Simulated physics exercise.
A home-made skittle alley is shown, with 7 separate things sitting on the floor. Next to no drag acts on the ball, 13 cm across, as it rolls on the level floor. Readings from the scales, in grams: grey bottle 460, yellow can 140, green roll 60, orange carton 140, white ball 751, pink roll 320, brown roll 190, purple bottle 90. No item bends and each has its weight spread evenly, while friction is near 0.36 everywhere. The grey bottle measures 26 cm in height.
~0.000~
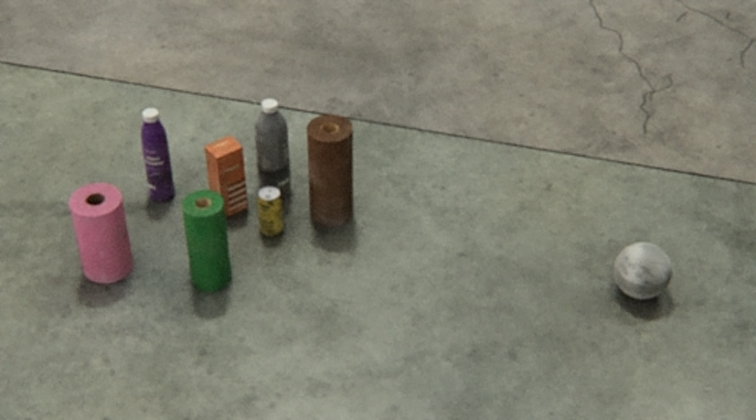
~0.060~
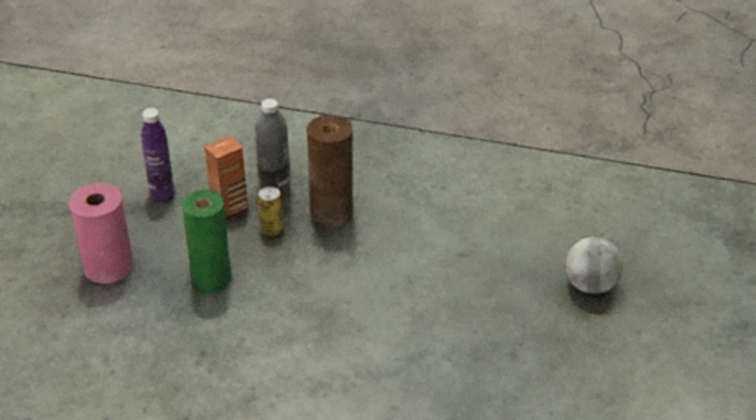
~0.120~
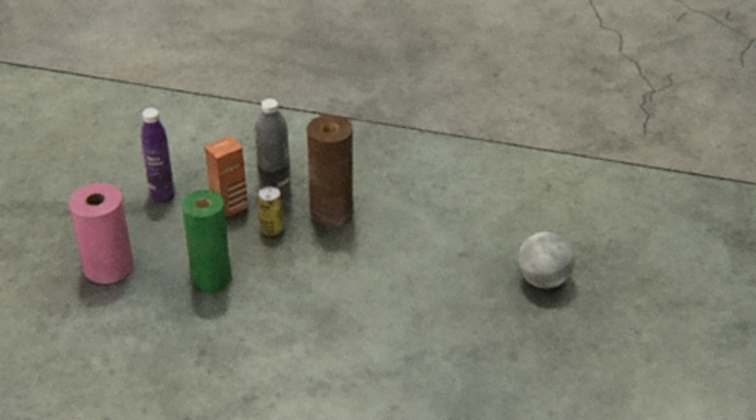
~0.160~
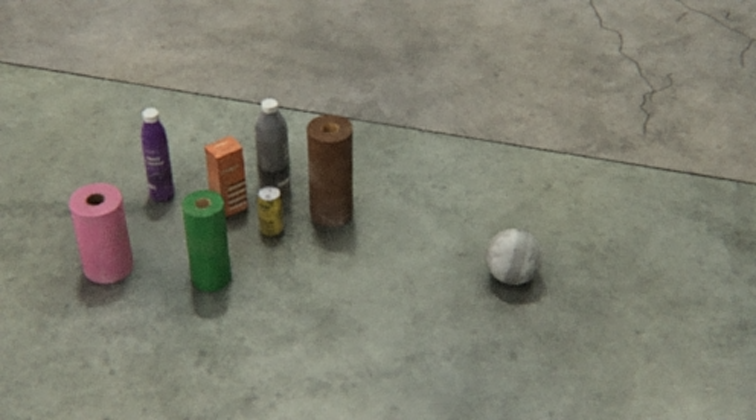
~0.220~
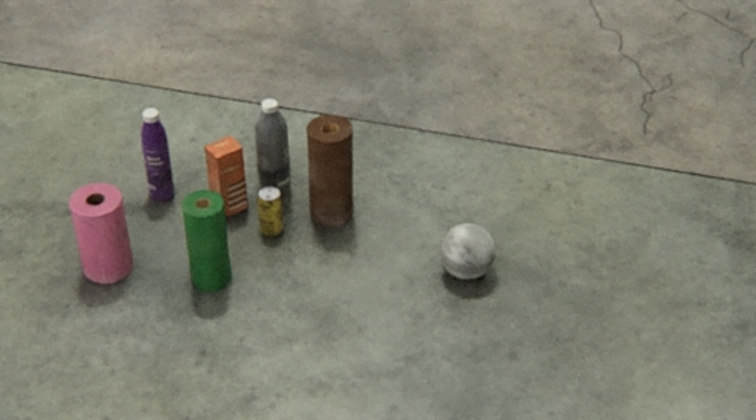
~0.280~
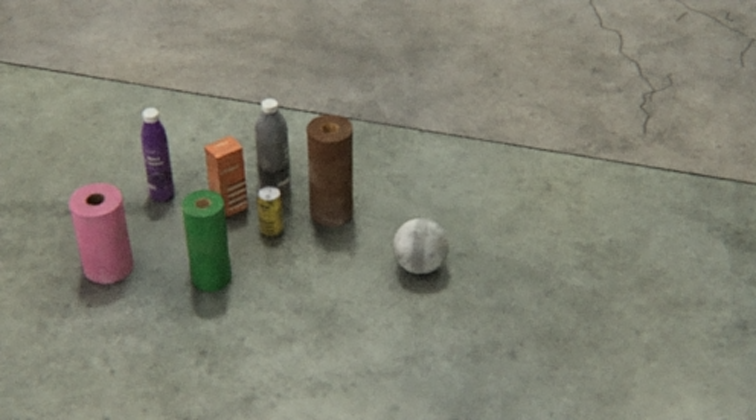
A white ball rolled steadily leftward across the grey floor, drawing closer to a group of upright rolls, bottles, an orange carton and a small yellow can, which all stayed still.
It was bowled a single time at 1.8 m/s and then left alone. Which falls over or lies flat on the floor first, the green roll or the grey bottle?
The former.
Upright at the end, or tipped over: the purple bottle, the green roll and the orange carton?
In the last frame the purple bottle does not stay up, the green roll does not stay up and the orange carton does not stay up.
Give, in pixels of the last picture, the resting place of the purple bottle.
(96, 179).
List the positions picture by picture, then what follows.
Ball has run 0 cm; white ball (643, 271); green roll (207, 241); grey bottle (272, 148), in the first picture.
Ball has run 11 cm; white ball (594, 266); pink roll (102, 234), in the second picture.
Ball has run 21 cm; white ball (546, 260); purple bottle (156, 154), in the third picture.
Ball has run 29 cm; white ball (515, 257); orange carton (227, 178), in the fourth picture.
Ball has run 39 cm; white ball (467, 251); brown roll (331, 172), in the fifth picture.
Ball has run 50 cm; white ball (421, 246); green roll (207, 242); grey bottle (272, 148), in the sixth picture.
Around 0.88 s, ball has run 139 cm; white ball near (49, 201); green roll at 46° to upright near (159, 281); pink roll at 22° to upright; orange carton at 23° to upright.
Around 1.48 s, green roll on its side near (140, 322); pink roll on its side; purple bottle on its side.
Finally (2.6 s), on their side or leaning hard on the floor, green roll, orange carton, pink roll and purple bottle; not toppled but over 8 cm from the start, yellow can; the other 2 still in place (within 8 cm). Final places as that camera would see them, green roll near (139, 321), grey bottle near (272, 148). Green roll went at 0.84 s; grey bottle was never lost.
